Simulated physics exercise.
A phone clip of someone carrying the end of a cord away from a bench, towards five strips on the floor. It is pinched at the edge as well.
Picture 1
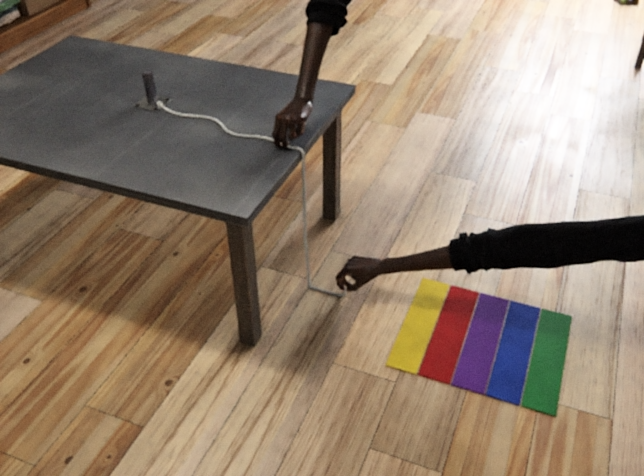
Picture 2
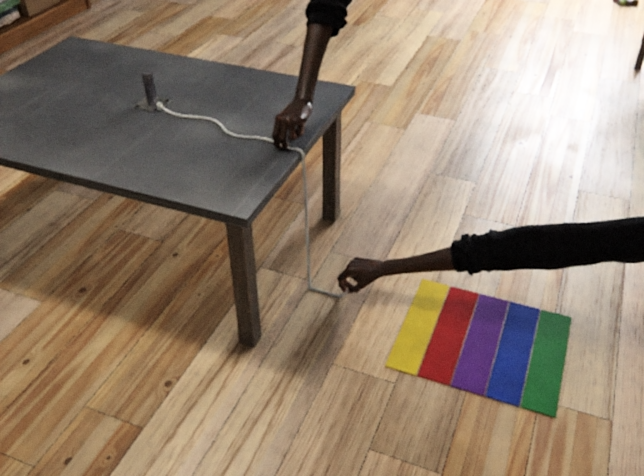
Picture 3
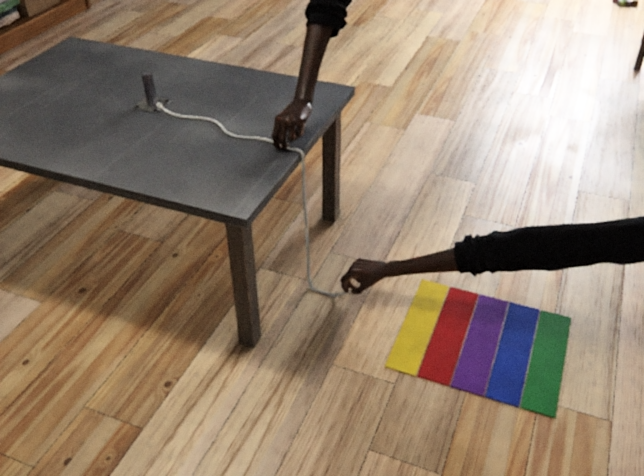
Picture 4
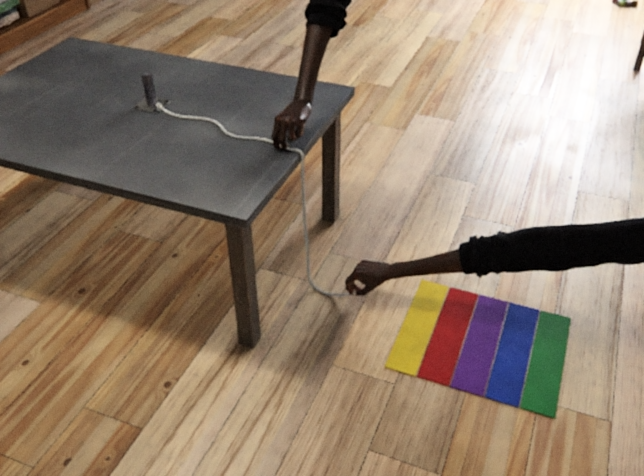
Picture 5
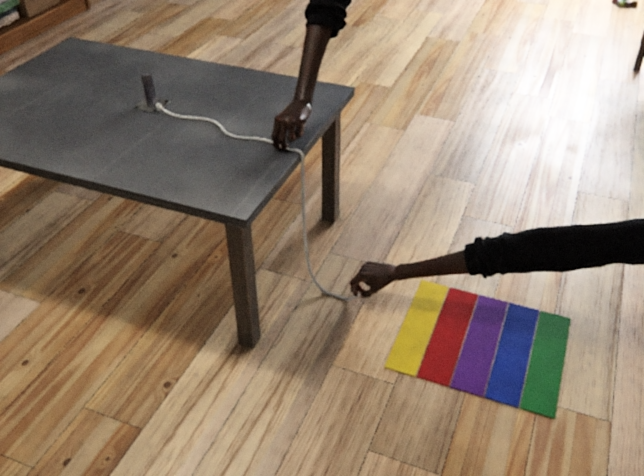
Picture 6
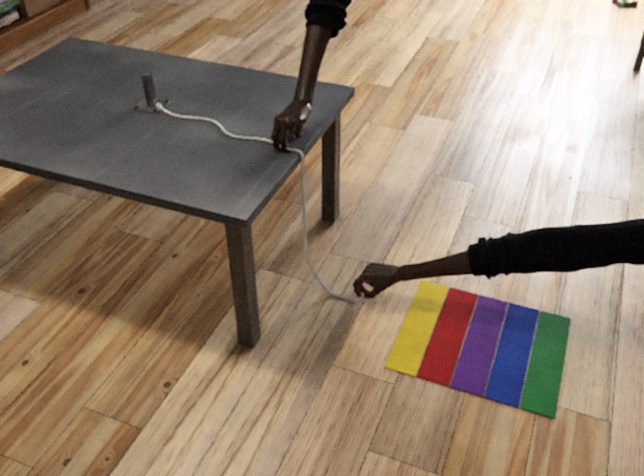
Hand near the floor slowly drawing a pale cord slightly right towards coloured strips, while another hand pinches it at the table edge.
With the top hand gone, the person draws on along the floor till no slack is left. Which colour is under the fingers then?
The red one.
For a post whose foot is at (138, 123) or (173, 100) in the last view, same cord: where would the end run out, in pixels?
Try by try, around (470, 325) and (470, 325).
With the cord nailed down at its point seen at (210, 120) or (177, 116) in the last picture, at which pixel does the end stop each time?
The places are (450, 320) and (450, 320).
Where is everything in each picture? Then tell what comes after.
The first frame shows end (345, 288); yellow (408, 352); red (440, 361); purple (473, 371); blue (507, 381); green (542, 391).
The second frame shows end (347, 290); cord through (174, 114) (223, 127) (277, 144) (305, 184) (307, 235) (310, 281).
The third frame shows end (350, 291).
The fourth frame shows end (354, 293); cord through (174, 115) (222, 128) (277, 144) (303, 185) (306, 236) (311, 282).
The fifth frame shows end (359, 294).
The sixth frame shows end (363, 295); cord through (174, 115) (222, 128) (276, 144) (303, 185) (305, 236) (320, 283).
Soon after, end near (402, 306); short of the strips.
After that, end near (434, 315); over yellow.
At the stop, end near (454, 320); over red. It halts on the red strip.
